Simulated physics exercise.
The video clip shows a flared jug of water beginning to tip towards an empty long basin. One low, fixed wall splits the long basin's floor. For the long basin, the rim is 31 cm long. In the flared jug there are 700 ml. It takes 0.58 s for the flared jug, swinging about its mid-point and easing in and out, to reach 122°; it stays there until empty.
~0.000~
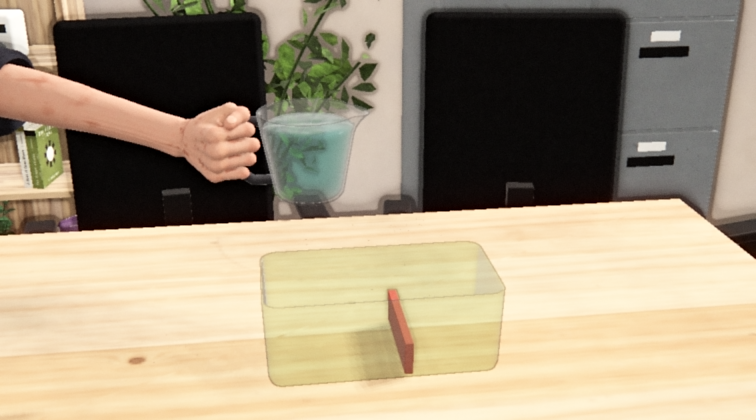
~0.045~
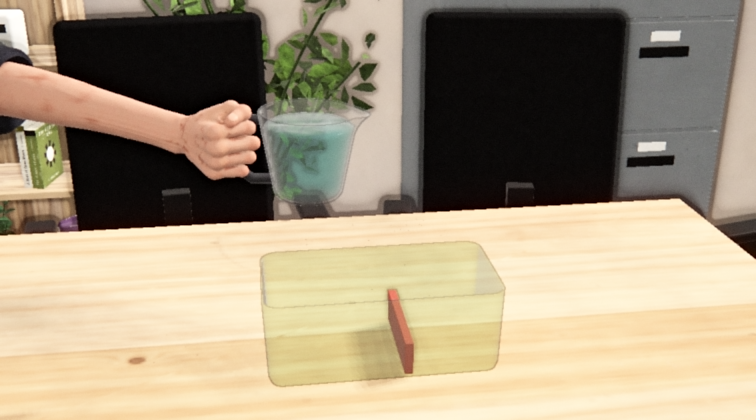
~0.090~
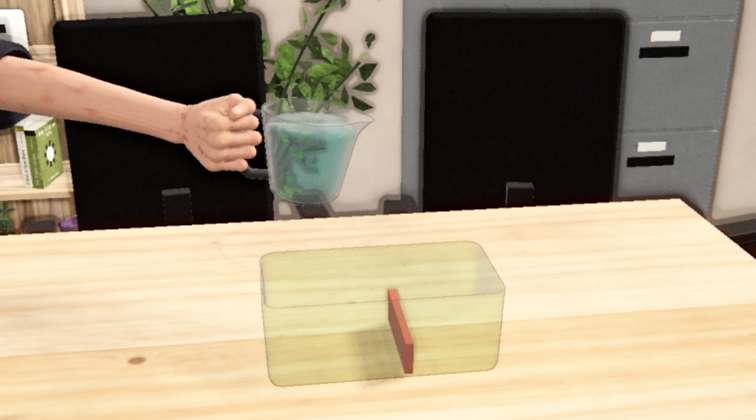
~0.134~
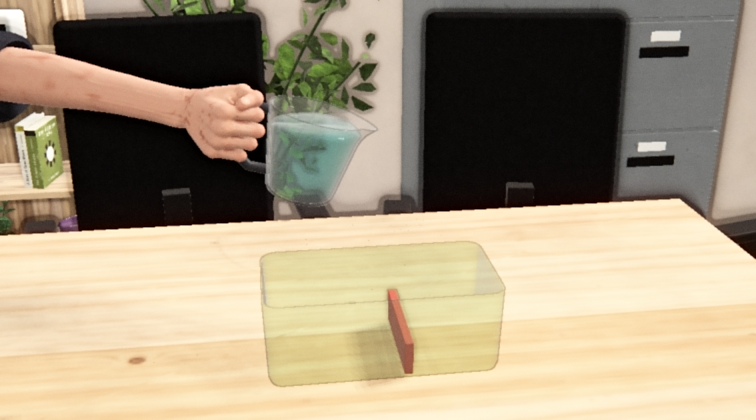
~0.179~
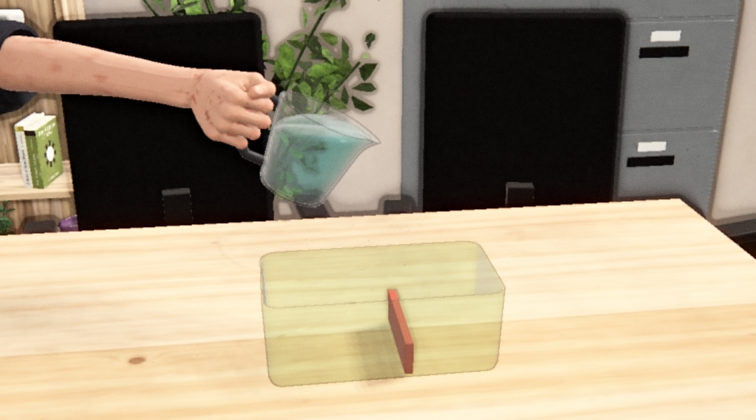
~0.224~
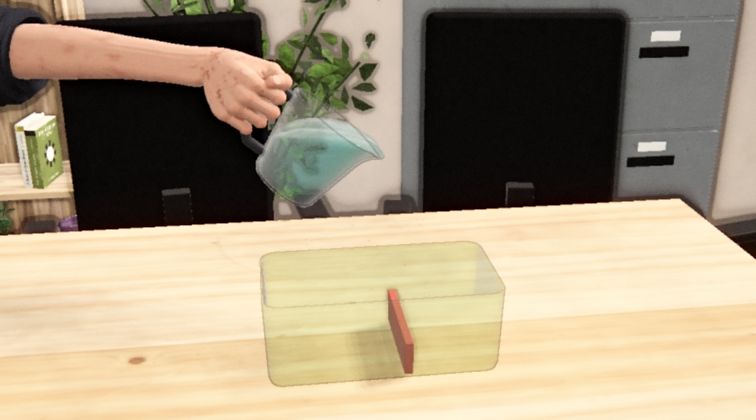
A hand held a clear jug of teal liquid above an empty see-through yellowish container with a low red divider, then steadily tilted the jug to the right until the liquid reached its spout.
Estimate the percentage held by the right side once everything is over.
I would say 39 per cent.
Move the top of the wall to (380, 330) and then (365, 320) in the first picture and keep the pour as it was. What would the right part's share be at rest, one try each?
I'd put it at about 60 per cent for the first and about 80 per cent for the second.
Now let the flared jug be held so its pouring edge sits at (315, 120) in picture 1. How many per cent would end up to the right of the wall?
It would then come to around 10 percent.
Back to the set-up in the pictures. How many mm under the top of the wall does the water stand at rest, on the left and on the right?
Noted: Left near 34 mm, right near 32 mm.
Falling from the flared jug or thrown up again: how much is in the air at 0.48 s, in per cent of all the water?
Roughly 36 %.
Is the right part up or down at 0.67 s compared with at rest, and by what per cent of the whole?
Result: An increase, close to 2.
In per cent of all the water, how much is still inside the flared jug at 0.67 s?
0 per cent or thereabouts.
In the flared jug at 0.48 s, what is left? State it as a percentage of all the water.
26 %.
By 0.48 s the tilt is 113° and 26 per cent is still to pour, 3 is left of the wall and 35 right of it.
By 0.67 s the tilt is 122° and 0 per cent is still to pour, 49 is left of the wall and 37 right of it.
By 0.87 s the tilt is 122° and 0 per cent is still to pour, 50 is left of the wall and 39 right of it.
By 1.08 s the tilt is 122° and 0 per cent is still to pour, 52 is left of the wall and 39 right of it.
At rest 52 per cent lies left of the wall, 39 right of it and 9 outside.
